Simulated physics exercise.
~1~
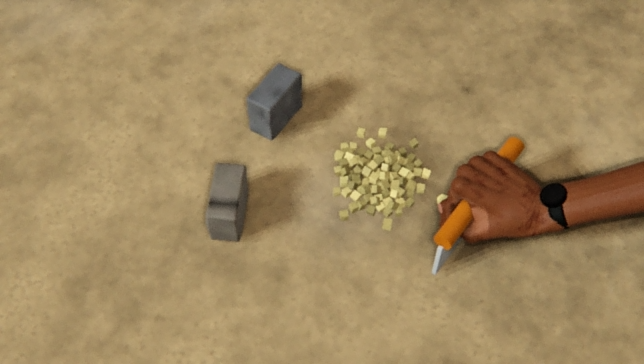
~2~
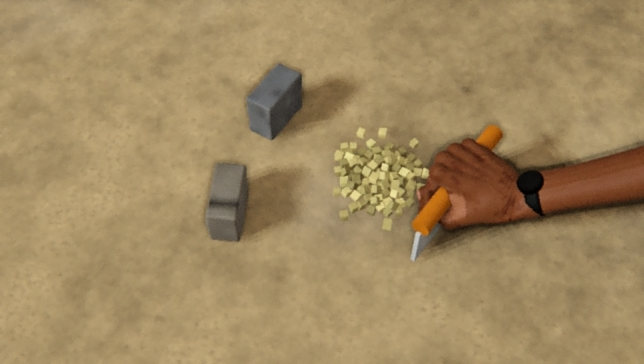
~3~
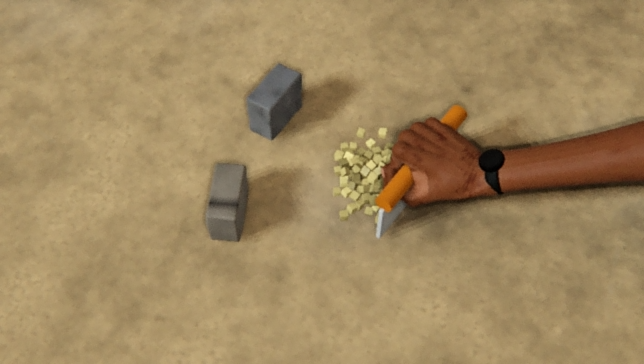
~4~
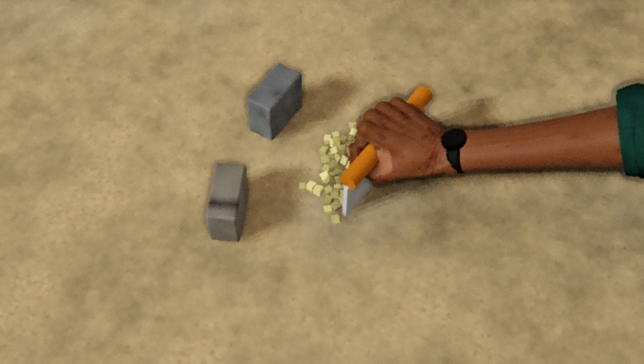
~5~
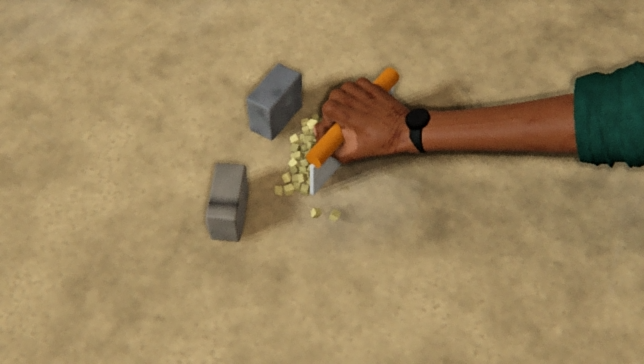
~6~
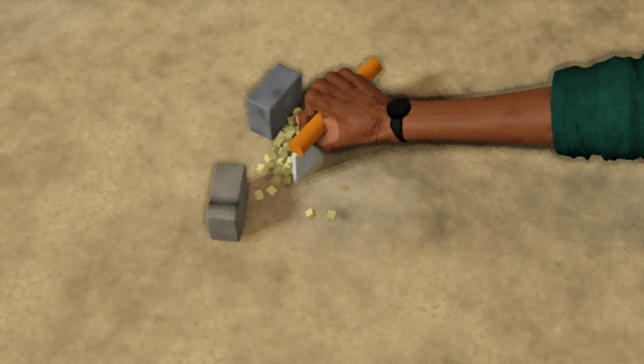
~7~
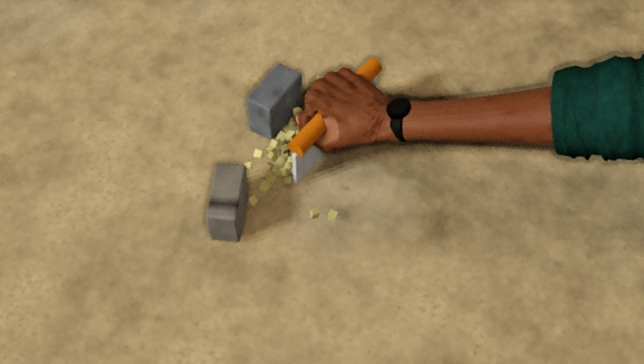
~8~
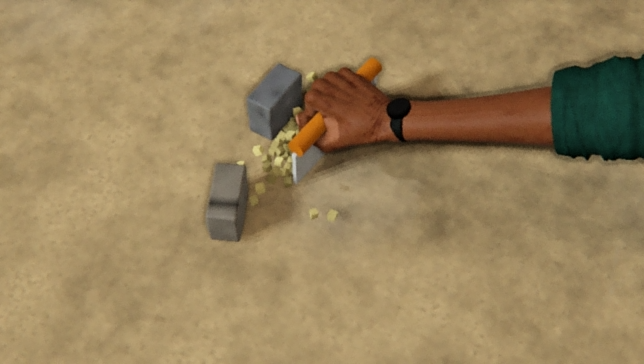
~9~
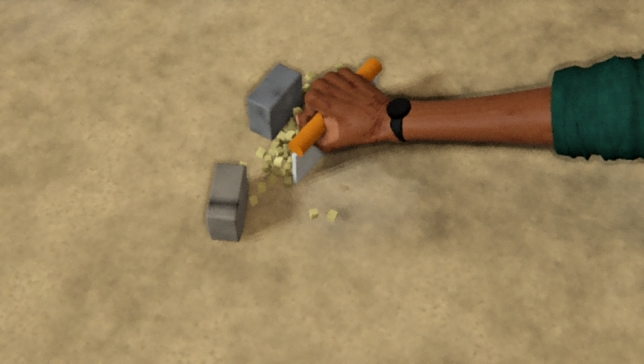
A hand wearing a black watch pushed an orange-handled scraper leftward and slightly upward into a pile of pale yellow cubes, herding them toward two grey blocks, then stopped with most bunched just before the gap and a couple left behind.
